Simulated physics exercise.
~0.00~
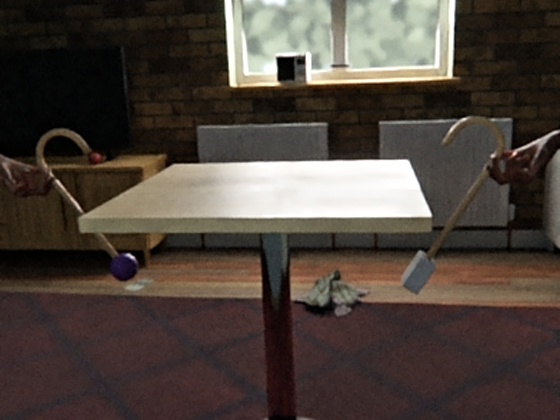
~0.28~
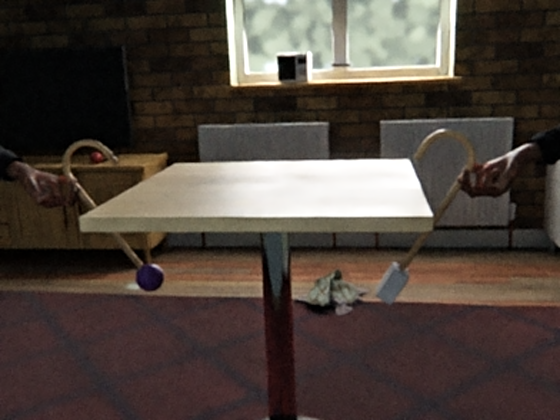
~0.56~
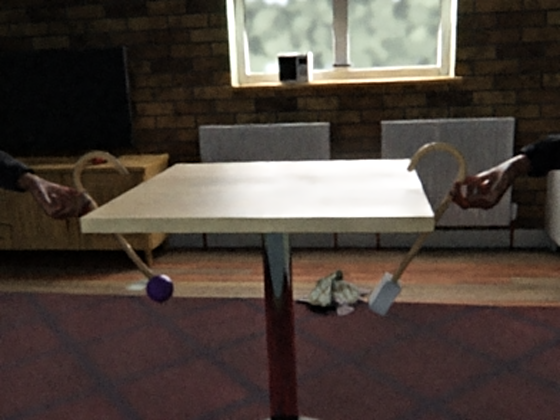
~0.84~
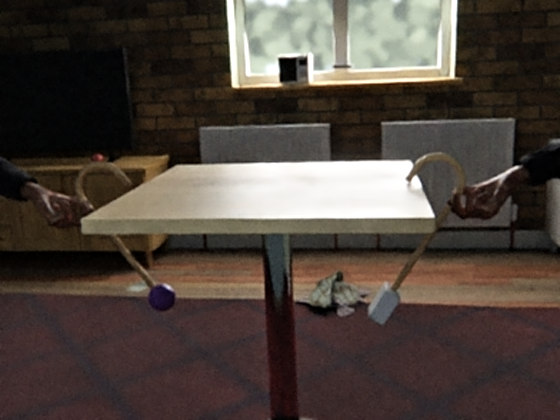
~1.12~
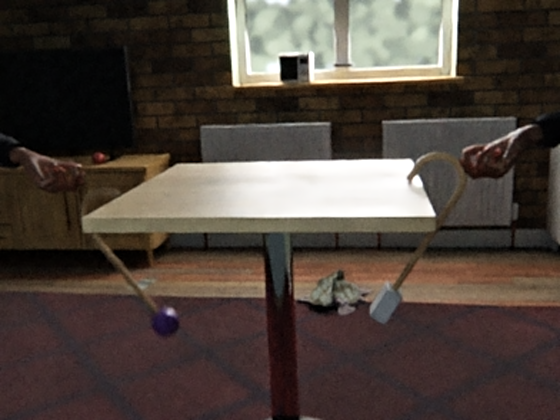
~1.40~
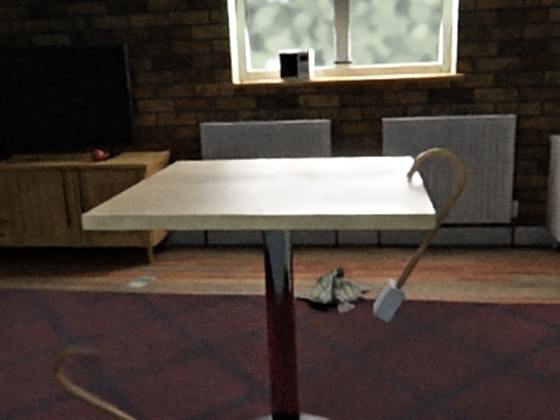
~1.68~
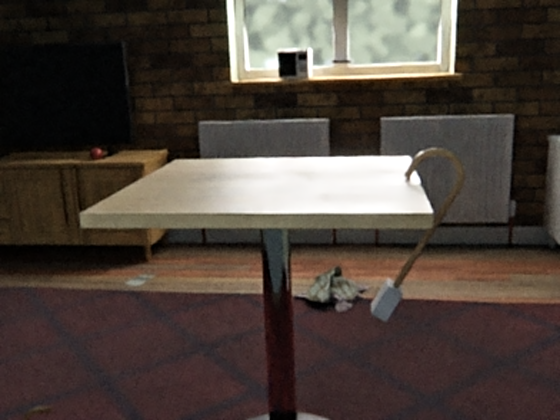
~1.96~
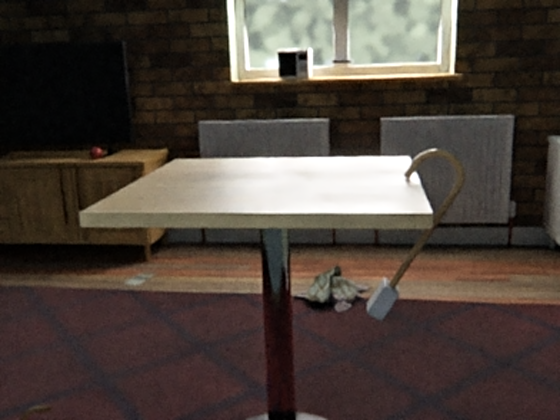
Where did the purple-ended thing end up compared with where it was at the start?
At the start it was held up by a hand beside the left edge of the table. By the end it had fallen to the floor at the lower left, almost out of view.
